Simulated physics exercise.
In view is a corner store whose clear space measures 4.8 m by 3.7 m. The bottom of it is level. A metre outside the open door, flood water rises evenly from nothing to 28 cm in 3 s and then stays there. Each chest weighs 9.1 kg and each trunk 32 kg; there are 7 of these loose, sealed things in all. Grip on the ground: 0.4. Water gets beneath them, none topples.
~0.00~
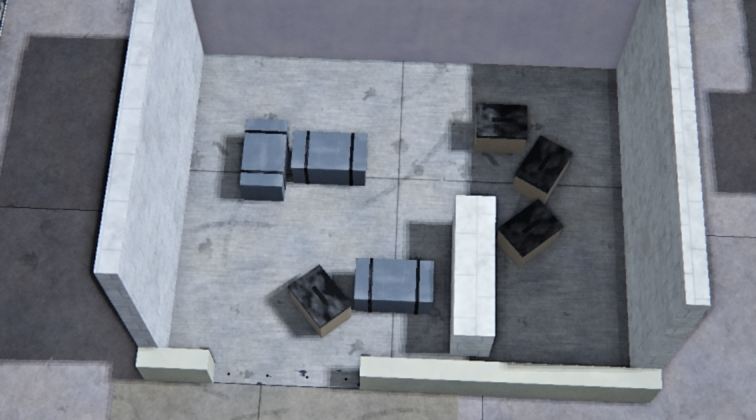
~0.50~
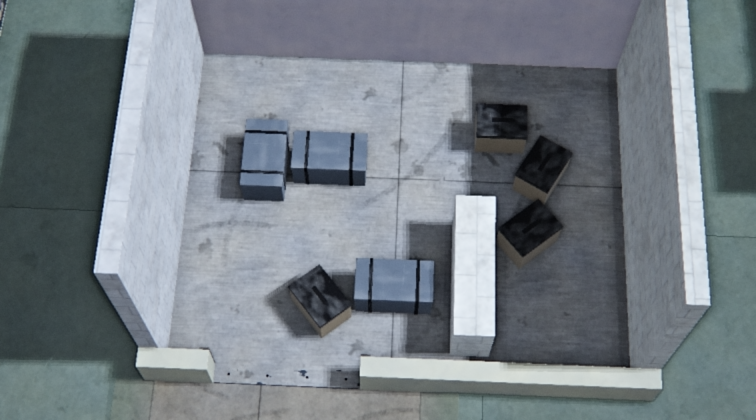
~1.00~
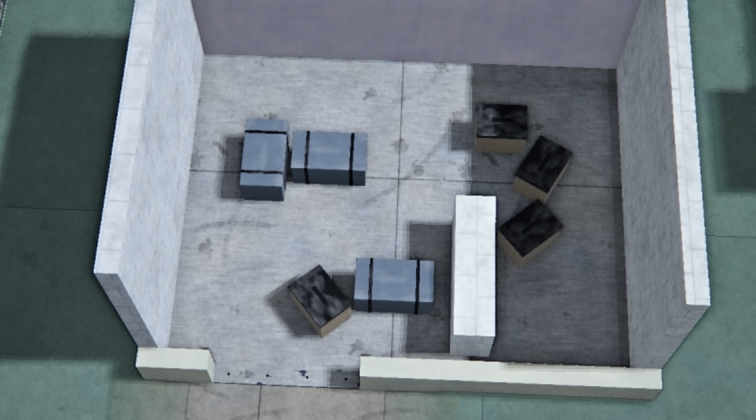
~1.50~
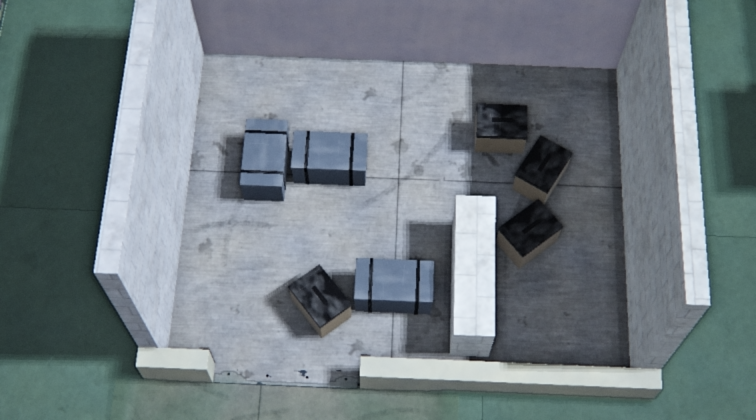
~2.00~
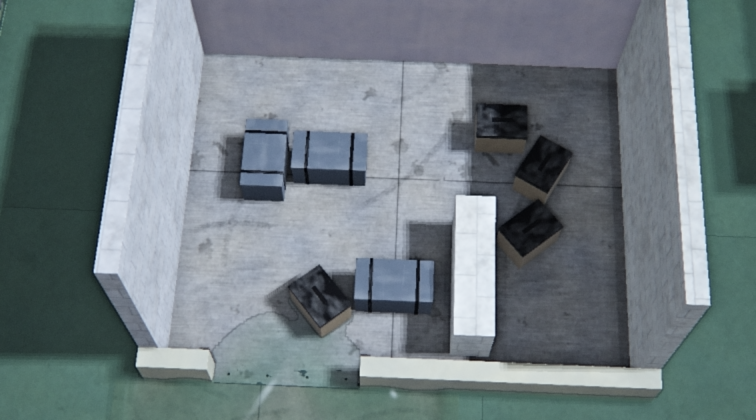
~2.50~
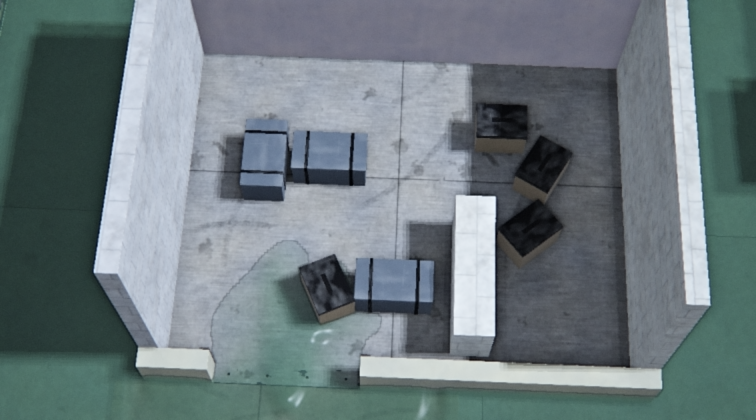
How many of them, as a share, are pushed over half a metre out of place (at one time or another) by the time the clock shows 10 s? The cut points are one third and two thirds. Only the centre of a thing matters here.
Most: Two thirds or more.
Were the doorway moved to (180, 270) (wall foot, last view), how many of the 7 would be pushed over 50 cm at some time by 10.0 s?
Result: 6 of them.
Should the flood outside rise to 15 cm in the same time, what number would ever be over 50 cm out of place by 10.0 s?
Under that setup the answer is 4.
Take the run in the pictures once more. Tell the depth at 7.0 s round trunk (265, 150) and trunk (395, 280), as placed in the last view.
First about 20 cm, second about 5 cm.
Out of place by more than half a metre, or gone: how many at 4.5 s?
By my tally, 3.
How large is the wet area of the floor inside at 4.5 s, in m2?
About 9.5 m2 is covered.
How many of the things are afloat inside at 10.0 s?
Of them, 6.
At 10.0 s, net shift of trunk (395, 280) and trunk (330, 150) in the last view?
One is off by 60 cm, the other by 250 cm, in the order asked.
After 3.5 s 1 of 7 are over 50 cm from their spots; 0 afloat.
After 4.5 s 3 of 7 are over 50 cm from their spots; 0 afloat.
After 7.0 s 5 of 7 are over 50 cm from their spots; 4 afloat.
After 10.0 s 6 of 7 are over 50 cm from their spots, and 7 have been at some point; 6 afloat.
